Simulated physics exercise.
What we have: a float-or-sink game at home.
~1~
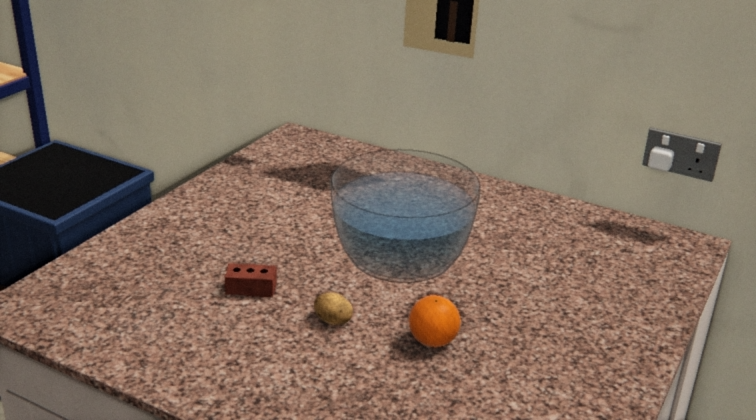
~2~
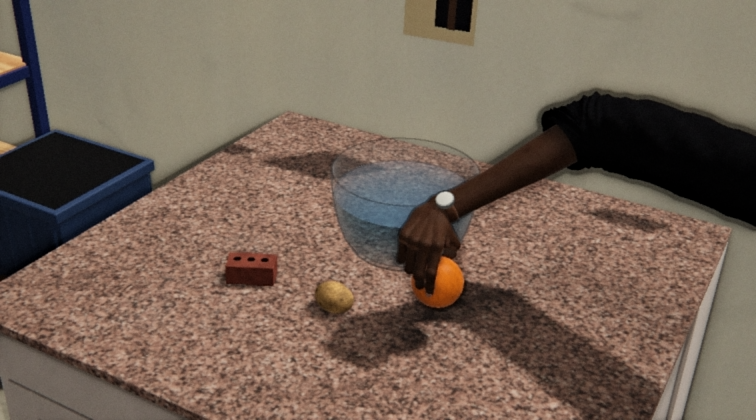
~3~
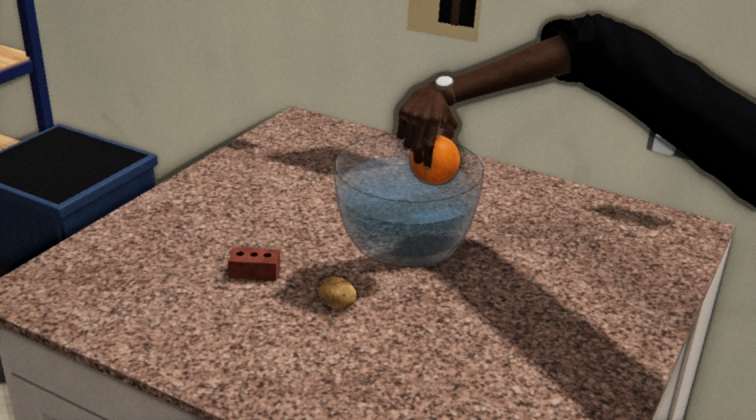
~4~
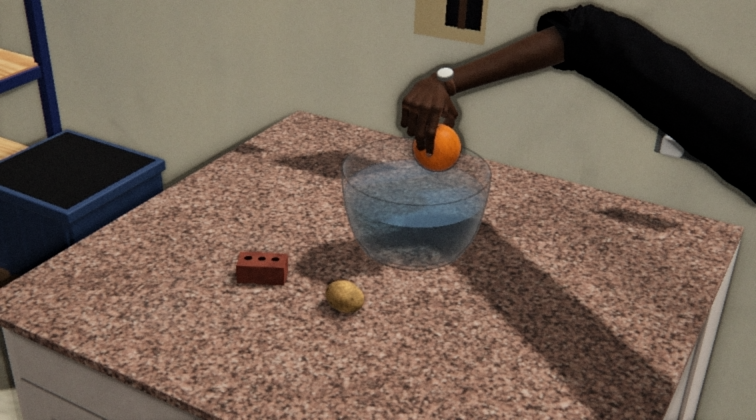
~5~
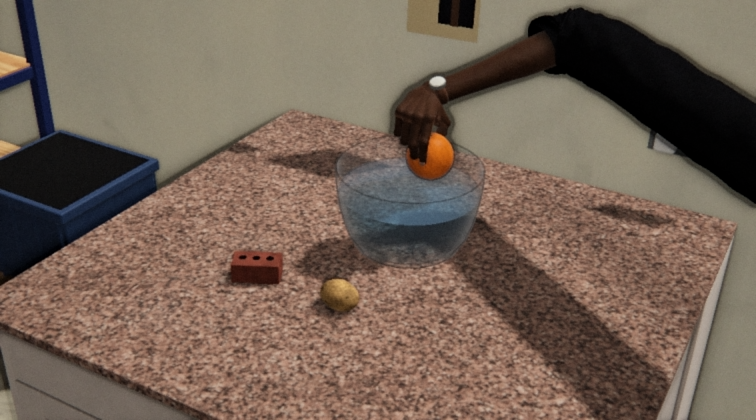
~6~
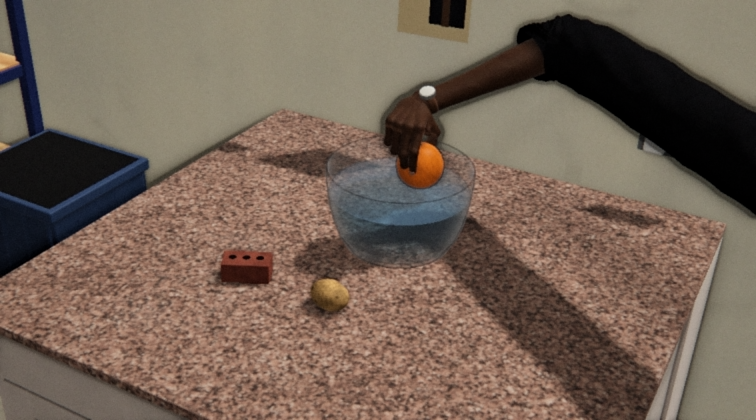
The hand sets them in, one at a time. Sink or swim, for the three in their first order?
Left goes to the bottom; middle goes to the bottom; right stays at the surface.
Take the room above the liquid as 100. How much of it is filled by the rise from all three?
About 20 per cent.
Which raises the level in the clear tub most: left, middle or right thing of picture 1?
It is the right object.
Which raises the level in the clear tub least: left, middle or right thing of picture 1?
That is the middle thing.
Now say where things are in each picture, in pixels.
The first picture shows the row from the left; piece of brick (251, 280); potato (333, 309); orange (435, 321).
The second picture shows a hand picks up the orange; orange (438, 282); potato (334, 297).
In the third picture, it is carried over; orange (435, 159); piece of brick (254, 264).
In the fourth picture, it is above the clear tub; orange (437, 147); potato (344, 297).
The fifth picture shows it comes down; orange (430, 156); piece of brick (257, 267).
In the sixth picture, it is just over the surface; piece of brick (247, 267); potato (329, 295); orange (420, 165).
Shortly, the orange bobs at the top.
Then, the potato ends at the bottom.
At the finish, the piece of brick ends at the bottom; afloat, orange.
